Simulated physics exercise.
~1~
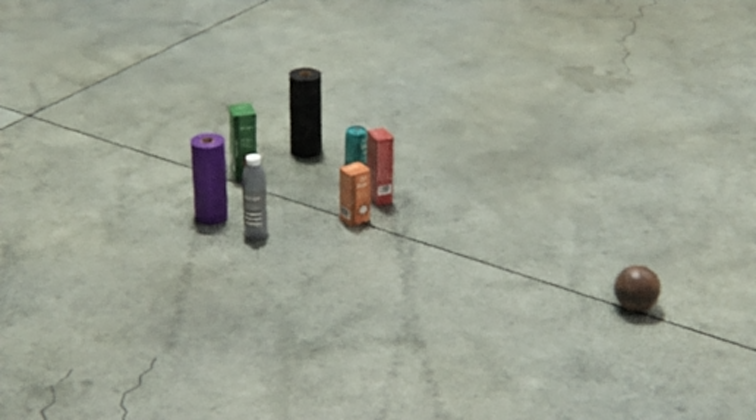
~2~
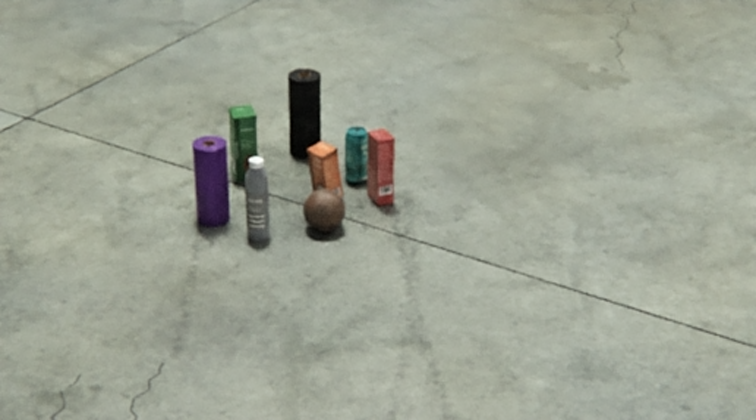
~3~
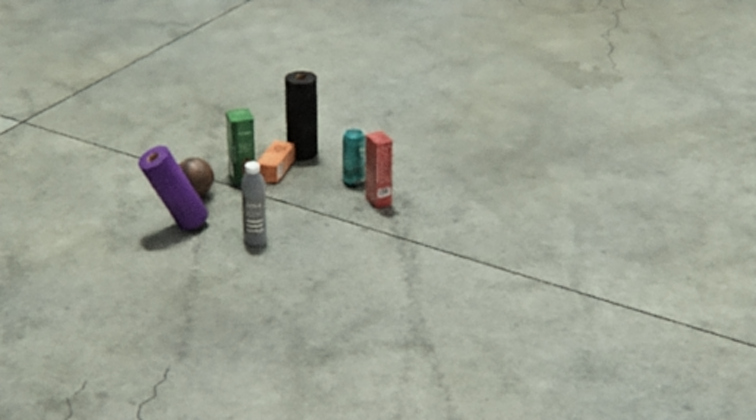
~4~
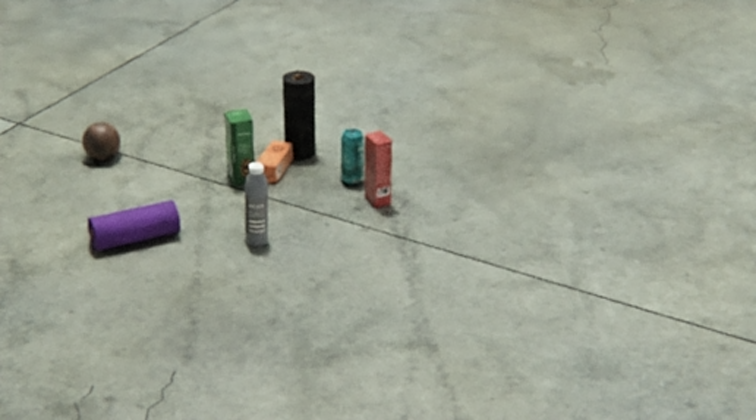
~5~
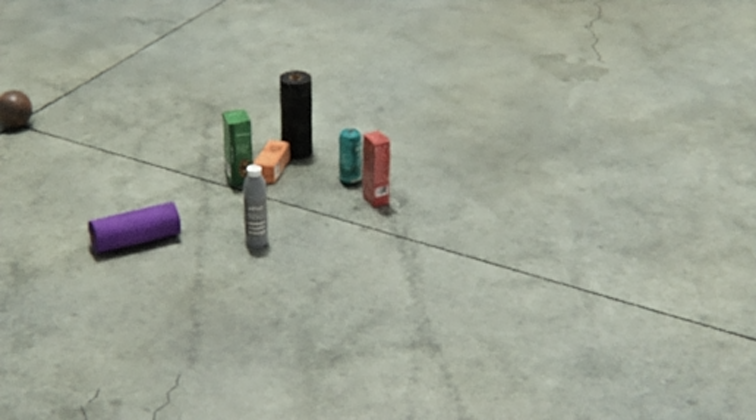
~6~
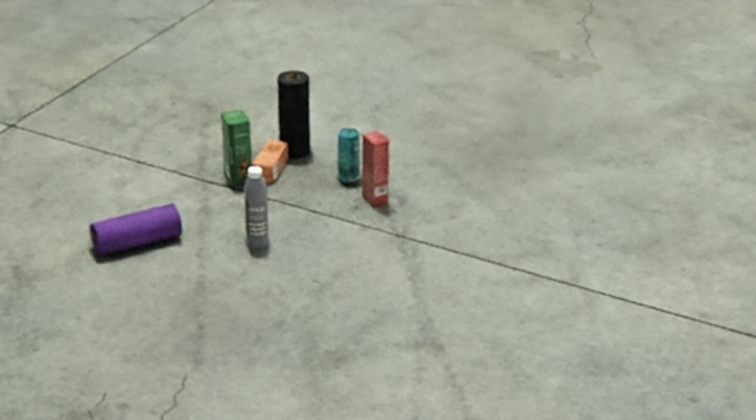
A brown ball rolls in from the right across a grey concrete floor, heading for a loose group of upright cartons, rolls, a turquoise can and a grey bottle. It reaches the small orange carton first, which shifts left and tips. The ball carries on behind the grey bottle and meets the purple roll, which leans over to the left while the orange carton lies on its side. The purple roll drops flat as the ball rolls away and leaves at the left. The black roll, green and red cartons, can and bottle are still standing.
